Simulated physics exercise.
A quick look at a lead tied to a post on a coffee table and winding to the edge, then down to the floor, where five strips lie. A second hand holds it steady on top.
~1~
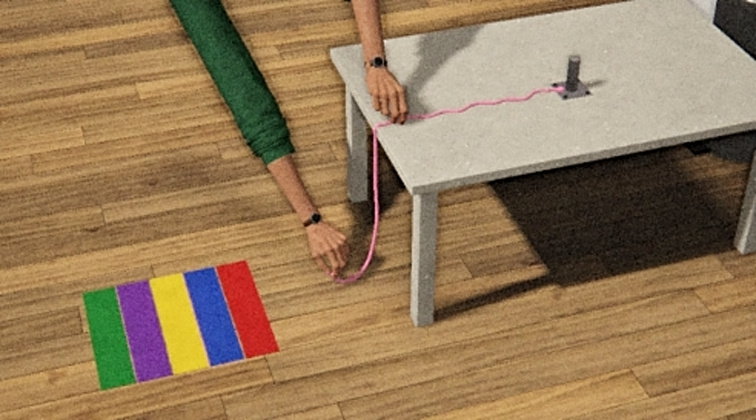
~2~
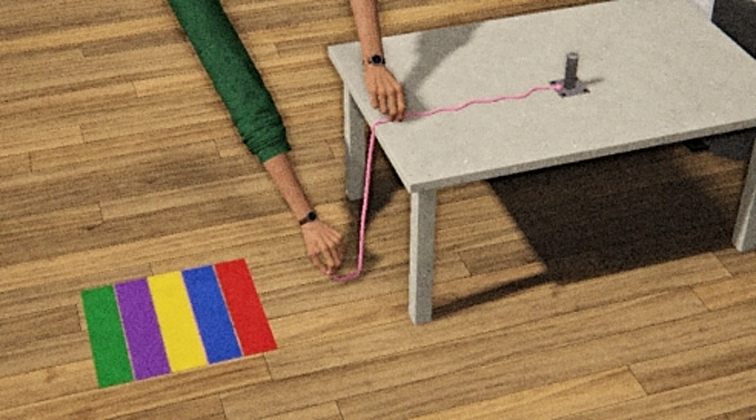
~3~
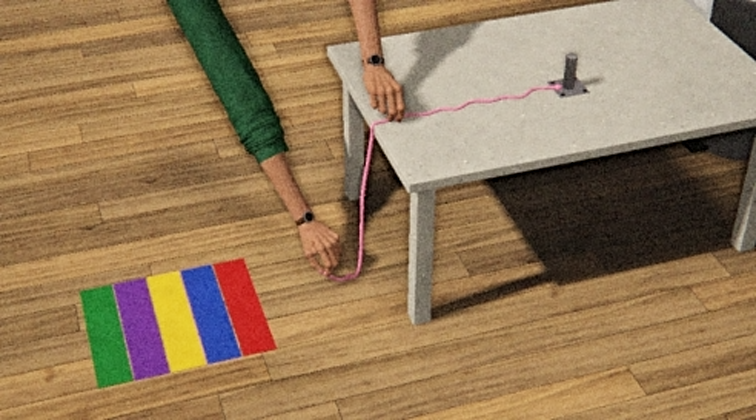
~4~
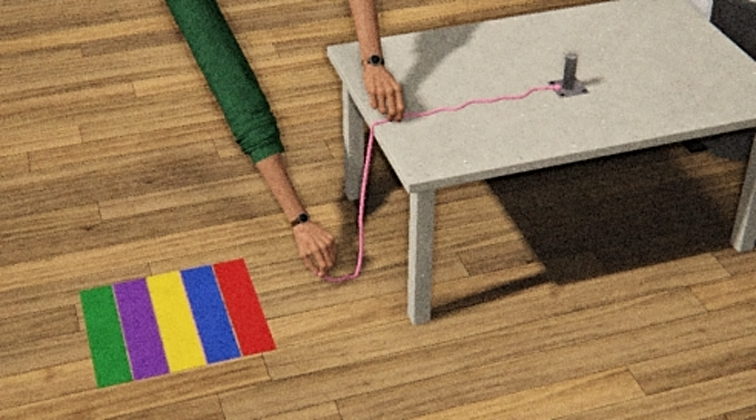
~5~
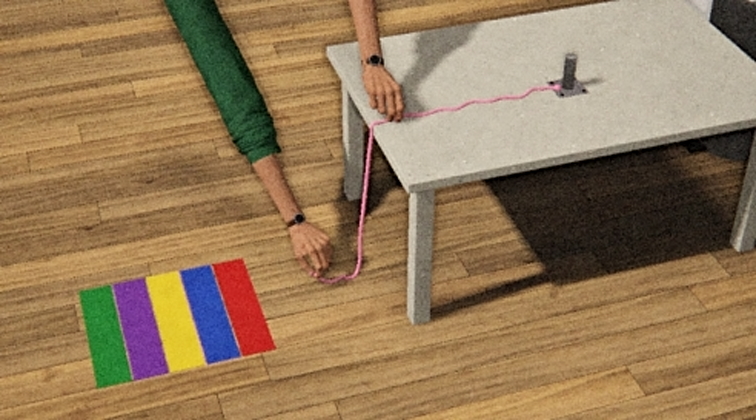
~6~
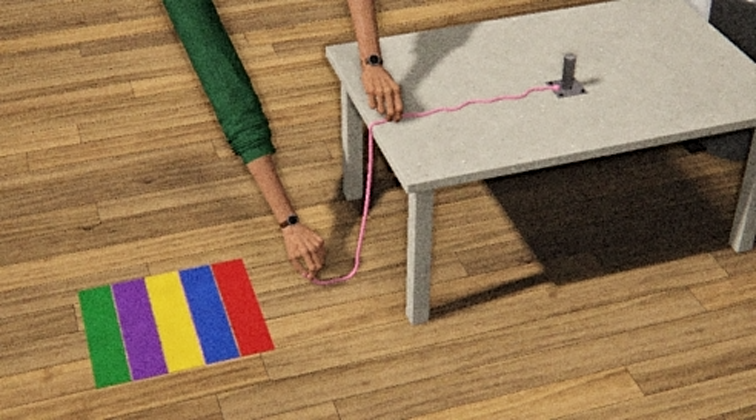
A hand slowly draws the pink cord's end slightly left across the floor toward coloured strips.
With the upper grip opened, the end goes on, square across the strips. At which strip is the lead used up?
At the blue one.
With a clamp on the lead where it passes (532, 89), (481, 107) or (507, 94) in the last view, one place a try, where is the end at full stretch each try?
About (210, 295), (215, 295) and (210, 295).
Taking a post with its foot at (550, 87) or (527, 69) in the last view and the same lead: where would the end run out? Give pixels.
Pixels, roughly: (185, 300) then (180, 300).
A little later, end near (262, 285); short of the strips.
Next, end near (227, 293); over red.
When it is tight, end near (206, 297); over blue. It halts on the blue strip.
